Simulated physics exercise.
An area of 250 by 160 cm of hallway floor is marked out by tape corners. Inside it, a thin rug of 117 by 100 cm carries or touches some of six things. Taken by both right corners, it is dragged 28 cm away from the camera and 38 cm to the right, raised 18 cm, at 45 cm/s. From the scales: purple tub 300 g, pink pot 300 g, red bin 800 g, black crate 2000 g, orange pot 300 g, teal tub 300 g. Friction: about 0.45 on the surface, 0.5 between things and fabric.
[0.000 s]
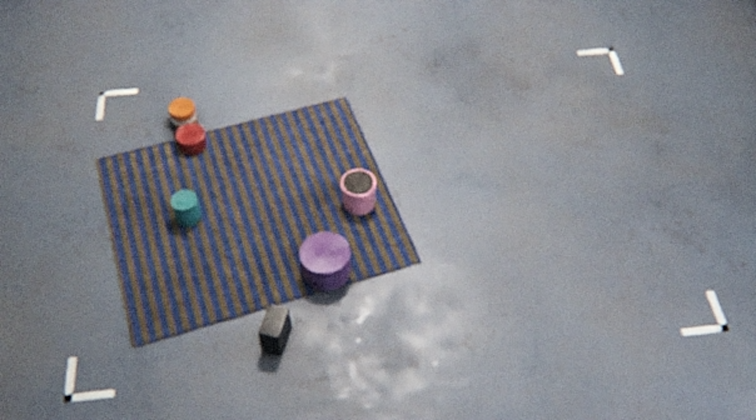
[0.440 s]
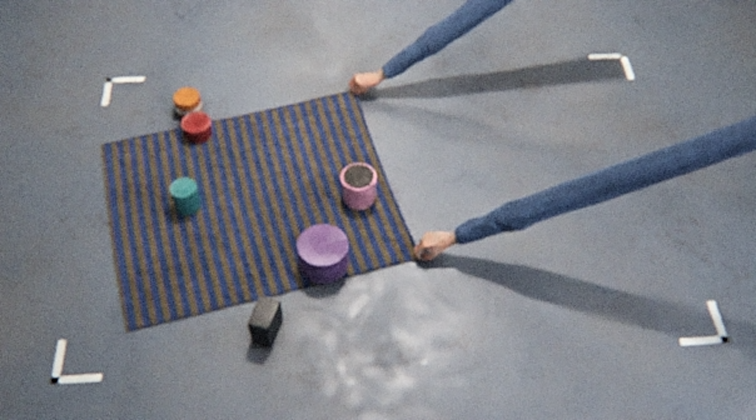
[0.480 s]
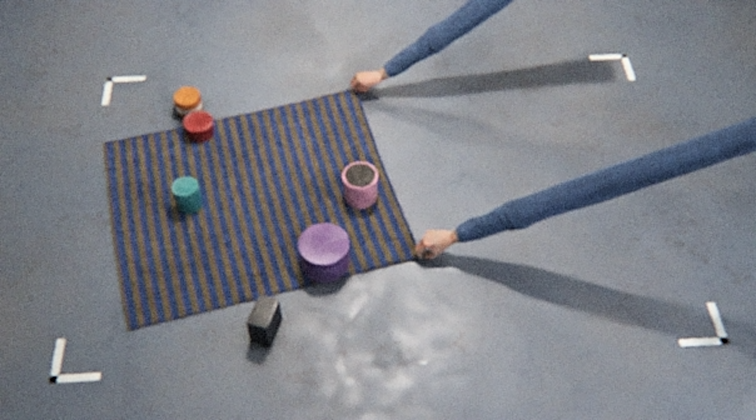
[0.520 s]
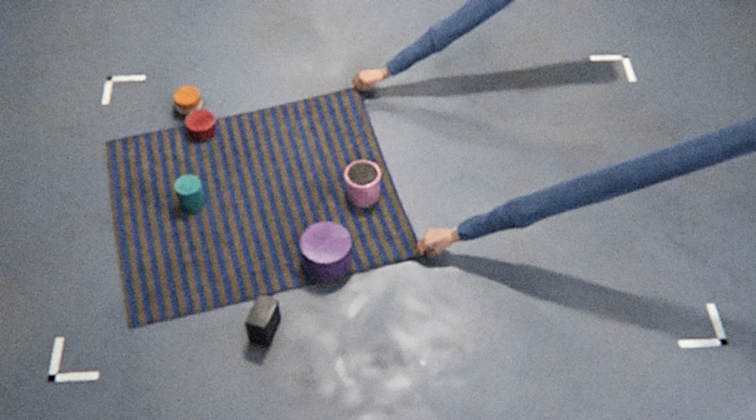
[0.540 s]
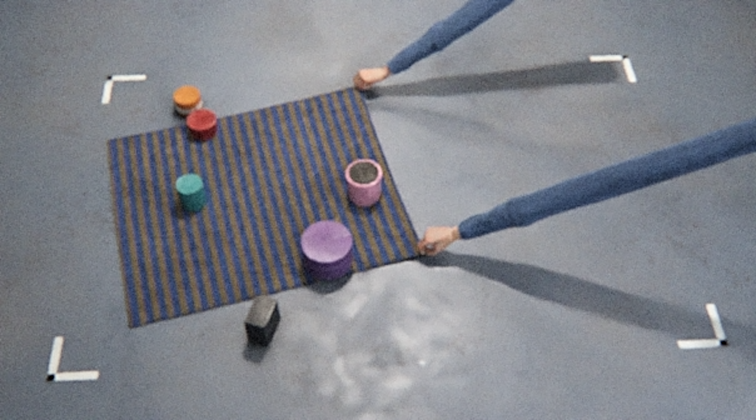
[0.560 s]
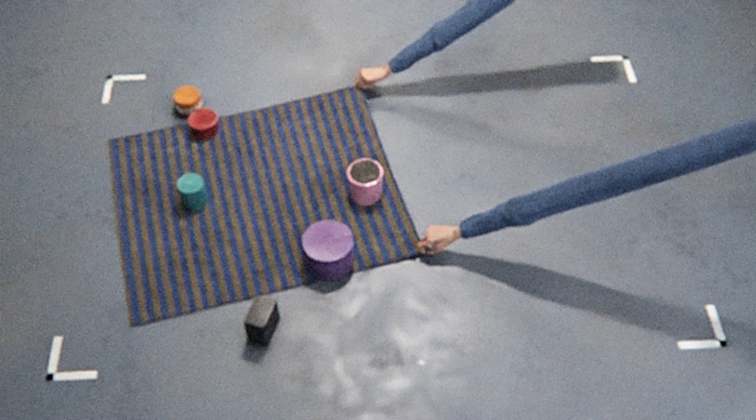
At the start, a striped rug lies on a grey floor with a purple tub, pink pot, teal tub and red bin on it, an orange pot and black crate beside it. Two hands then grip its right corners and drag it very slightly right and away, the items on it shifting along.
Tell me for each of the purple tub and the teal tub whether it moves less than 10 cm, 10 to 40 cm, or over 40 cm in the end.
The purple tub is going to go a large distance; the teal tub is going to go a large distance.
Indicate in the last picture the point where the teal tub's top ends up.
Roughly (292, 135).
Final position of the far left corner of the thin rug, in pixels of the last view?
It settles at roughly (199, 108).
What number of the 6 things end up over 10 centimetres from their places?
4 in all.
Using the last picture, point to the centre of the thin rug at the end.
Midpoint, last view: Approx. (352, 147).
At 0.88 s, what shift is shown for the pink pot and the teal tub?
Roughly: Pink pot 15 cm and teal tub 20 cm.
By 0.9 s, middle of the thin rug at (285, 180); purple tub 19 cm off its start, teal tub 18 cm off its start, red bin 18 cm off its start.
By 1.2 s, middle of the thin rug at (314, 165); purple tub 34 cm off its start, teal tub 32 cm off its start, red bin 32 cm off its start.
By 1.5 s, middle of the thin rug at (345, 150); purple tub 51 cm off its start at (424, 187), teal tub 48 cm off its start at (284, 138), red bin 47 cm off its start at (287, 83).
By 1.8 s, middle of the thin rug at (351, 147); purple tub 55 cm off its start, teal tub 51 cm off its start, red bin 51 cm off its start.
By 2.4 s, middle of the thin rug at (352, 147); purple tub 55 cm off its start at (432, 182), teal tub 52 cm off its start at (292, 135), red bin 51 cm off its start at (297, 79), pink pot on its side, 42 cm off its start at (425, 132).
